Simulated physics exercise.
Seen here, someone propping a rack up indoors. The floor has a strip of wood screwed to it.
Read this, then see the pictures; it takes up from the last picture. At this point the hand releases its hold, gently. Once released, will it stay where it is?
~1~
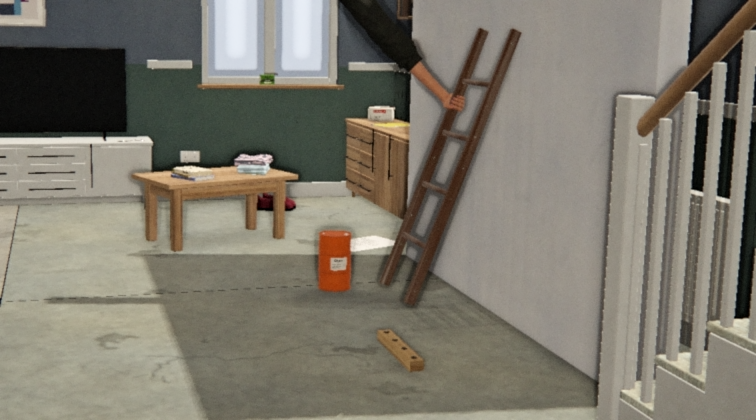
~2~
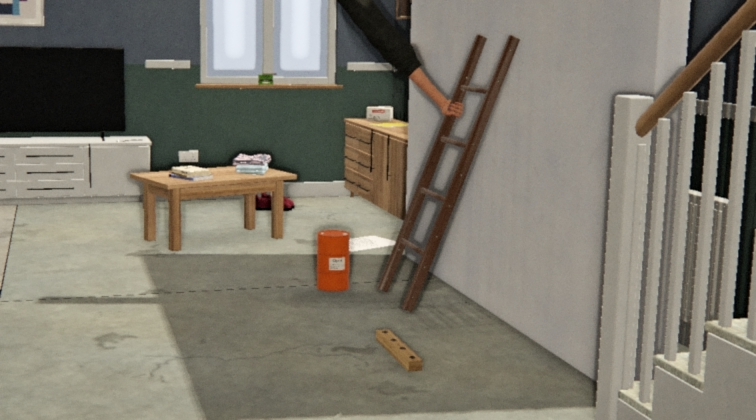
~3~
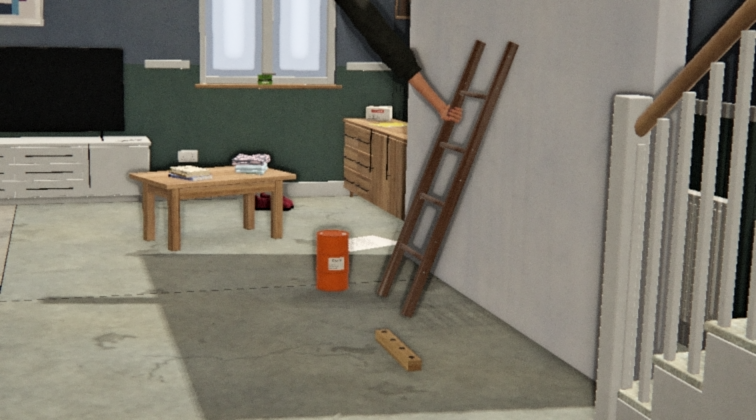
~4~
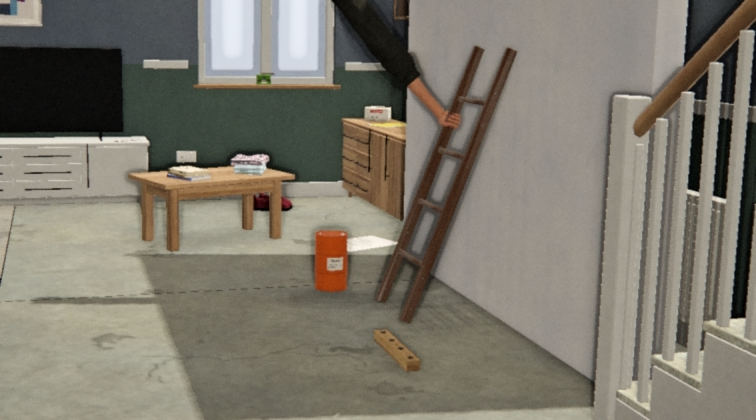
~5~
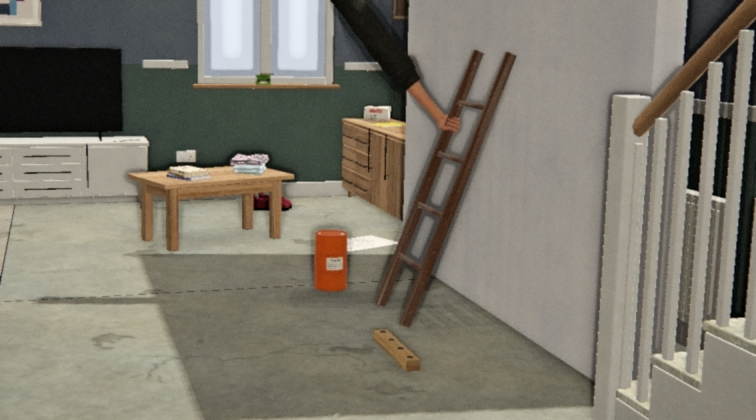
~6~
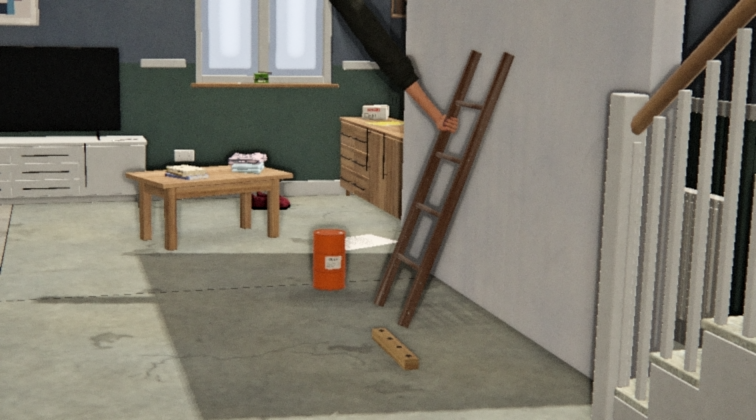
It keeps standing.
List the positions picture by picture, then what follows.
In the first frame, still on the way; brown rack (447, 163); batten (399, 350).
In the second frame, still on the way; brown rack (446, 169); orange canister (333, 261).
In the third frame, still on the way; brown rack (445, 175); batten (397, 349).
In the fourth frame, still on the way; brown rack (443, 181); orange canister (331, 261).
In the fifth frame, still on the way; brown rack (443, 185); batten (396, 349).
In the sixth frame, in place, still held; brown rack (441, 185); orange canister (329, 259).
Then, 0.24 s later than the last frame, brown rack at rest near (441, 185).
When it is over, the brown rack stays up, near (441, 185); the rest as before.
